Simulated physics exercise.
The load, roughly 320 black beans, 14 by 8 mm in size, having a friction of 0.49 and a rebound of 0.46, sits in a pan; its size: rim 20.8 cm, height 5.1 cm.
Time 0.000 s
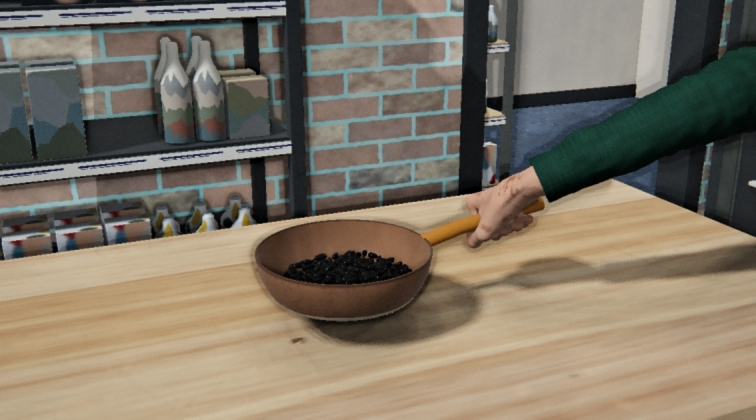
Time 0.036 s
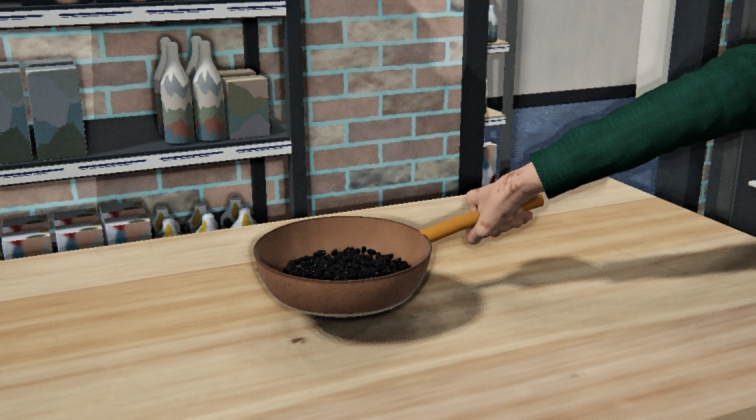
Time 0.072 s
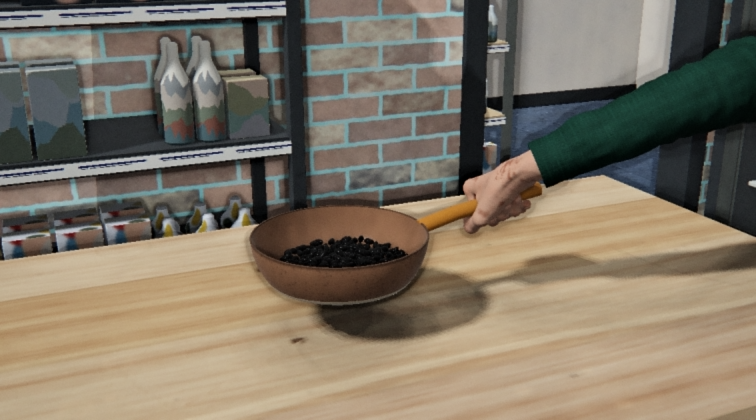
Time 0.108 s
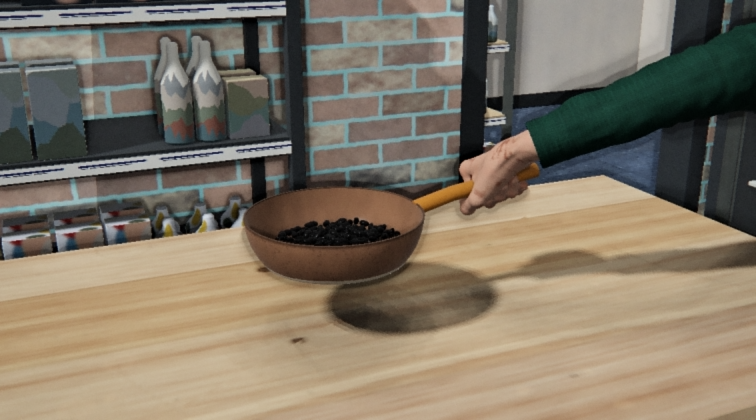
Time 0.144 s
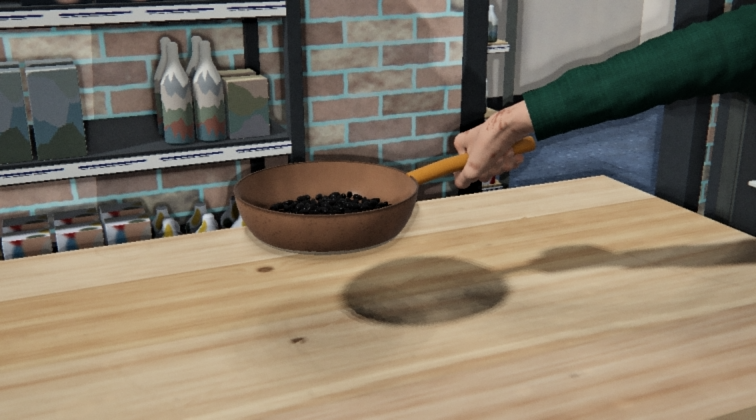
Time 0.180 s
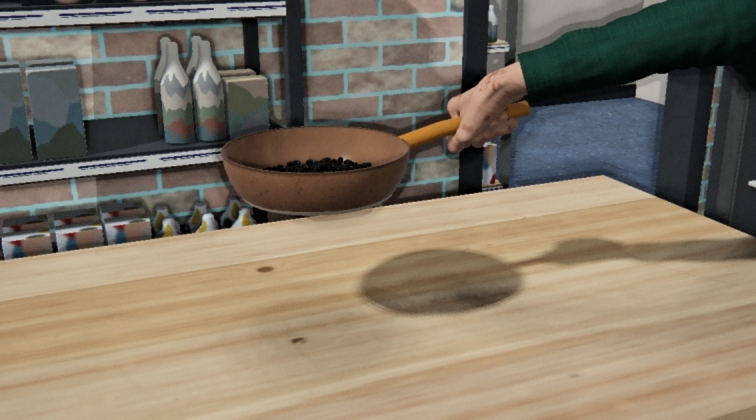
A hand in a green sleeve lifting a brown pan of black beans by its orange handle above a wooden table.
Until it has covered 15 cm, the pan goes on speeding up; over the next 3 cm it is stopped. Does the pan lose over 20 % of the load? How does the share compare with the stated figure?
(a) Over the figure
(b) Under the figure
Answer: A.
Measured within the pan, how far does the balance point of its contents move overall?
It shifts about 4.5 cm.
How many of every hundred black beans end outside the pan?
Roughly 45 %.
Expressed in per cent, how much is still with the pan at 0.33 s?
Roughly 55 %.
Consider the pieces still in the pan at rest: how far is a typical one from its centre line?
Result: Roughly 6.5 centimetres.
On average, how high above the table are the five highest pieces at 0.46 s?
I'd say some 29 cm.
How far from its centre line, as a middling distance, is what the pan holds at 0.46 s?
Value: About 7.5 cm.
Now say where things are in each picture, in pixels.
In the first frame, pan at (345, 291); tilt 0 degrees; moved 0.0 cm; top of the load at (372, 256).
In the second frame, pan at (344, 287); tilt 0 degrees; moved 0.5 cm; top of the load at (371, 252).
In the third frame, pan at (341, 275); tilt 0 degrees; moved 2.1 cm; top of the load at (369, 241).
In the fourth frame, pan at (335, 253); tilt 0 degrees; moved 4.7 cm; top of the load at (364, 223).
In the fifth frame, pan at (328, 222); tilt 0 degrees; moved 8.4 cm; top of the load at (357, 197).
In the sixth frame, pan at (317, 180); tilt 0 degrees; moved 13.2 cm; top of the load at (348, 163). Its speed is now 1.47 m/s.
Then, at 0.33 s, pan 55 %, in the air 45 %; middle of the pieces not yet landed near (264, 64).
Then, at 0.46 s, pan 55 %, in the air 45 %; middle of the pieces not yet landed near (224, 121).
Then, at 0.57 s, pan 55 %, in the air 45 %; middle of the pieces not yet landed near (218, 205).
After 0.68 s, fallen left of where it stops 45 %, pan 55 %; middle of the pieces not yet landed near (265, 151).
At rest (1.3 s), fallen left of where it stops 45 %, pan 55 %.
